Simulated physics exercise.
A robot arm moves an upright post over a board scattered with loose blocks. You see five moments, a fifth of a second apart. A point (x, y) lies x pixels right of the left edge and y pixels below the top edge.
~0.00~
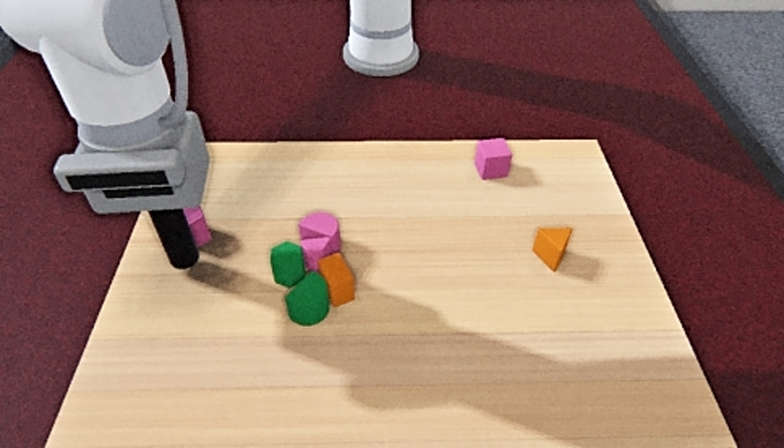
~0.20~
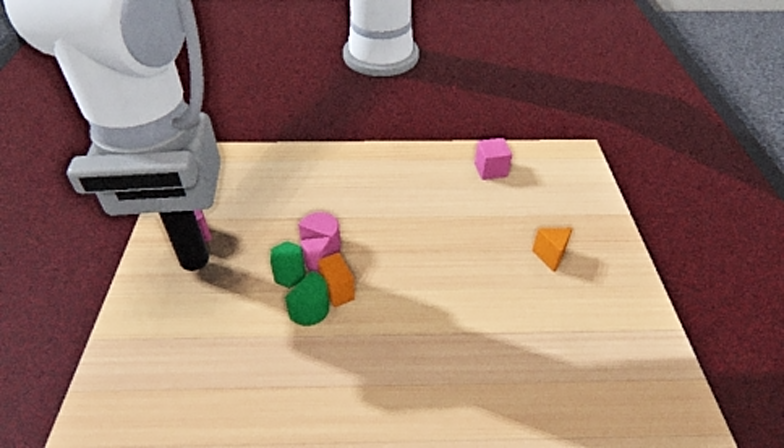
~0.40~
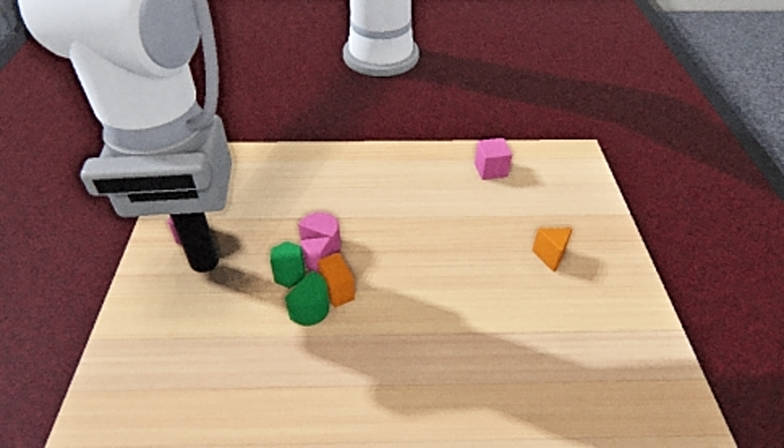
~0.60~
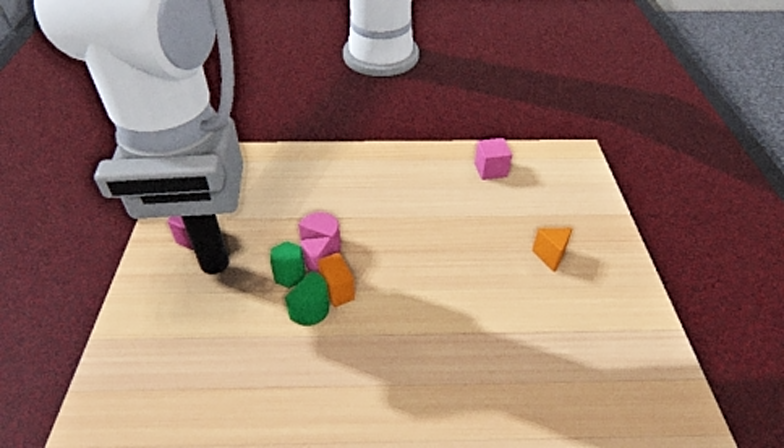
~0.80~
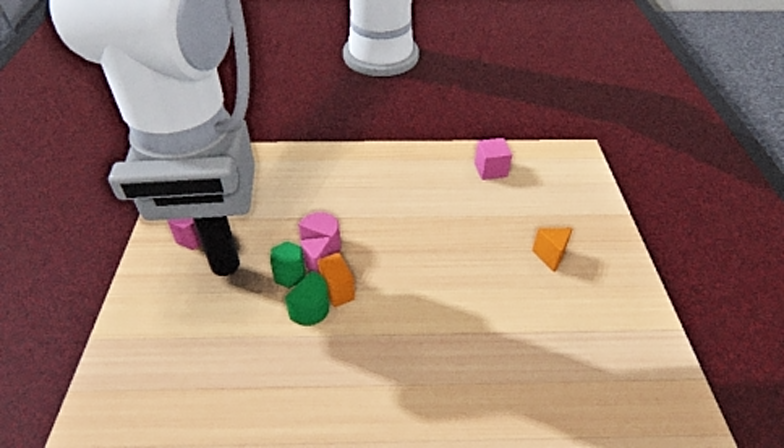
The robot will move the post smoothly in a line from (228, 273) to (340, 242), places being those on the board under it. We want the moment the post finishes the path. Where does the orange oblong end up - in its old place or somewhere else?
Here's my answer: The orange oblong remains in position.
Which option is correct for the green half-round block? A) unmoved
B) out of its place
That would be A.
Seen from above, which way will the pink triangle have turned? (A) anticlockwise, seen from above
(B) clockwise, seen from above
I'll go with B - clockwise, seen from above.
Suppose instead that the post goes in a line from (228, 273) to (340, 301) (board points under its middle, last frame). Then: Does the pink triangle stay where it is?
The answer is no.
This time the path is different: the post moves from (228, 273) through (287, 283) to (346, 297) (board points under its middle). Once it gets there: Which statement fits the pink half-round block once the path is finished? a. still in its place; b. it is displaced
That would be a.
What follows on the original path. One third of the way, post (265, 256); nothing pushed yet.
Two thirds of the way, post (303, 245); green hexagon (296, 256), turned 45° clockwise; pink triangle (323, 245), turned 15° clockwise; pink half-round block (327, 220), turned 15° clockwise.
At the end, post (339, 236); green hexagon (296, 256), turned 45° clockwise; green half-round block in place; pink triangle (334, 244), turned 80° clockwise; pink half-round block (362, 212), turned 30° clockwise; orange oblong in place.
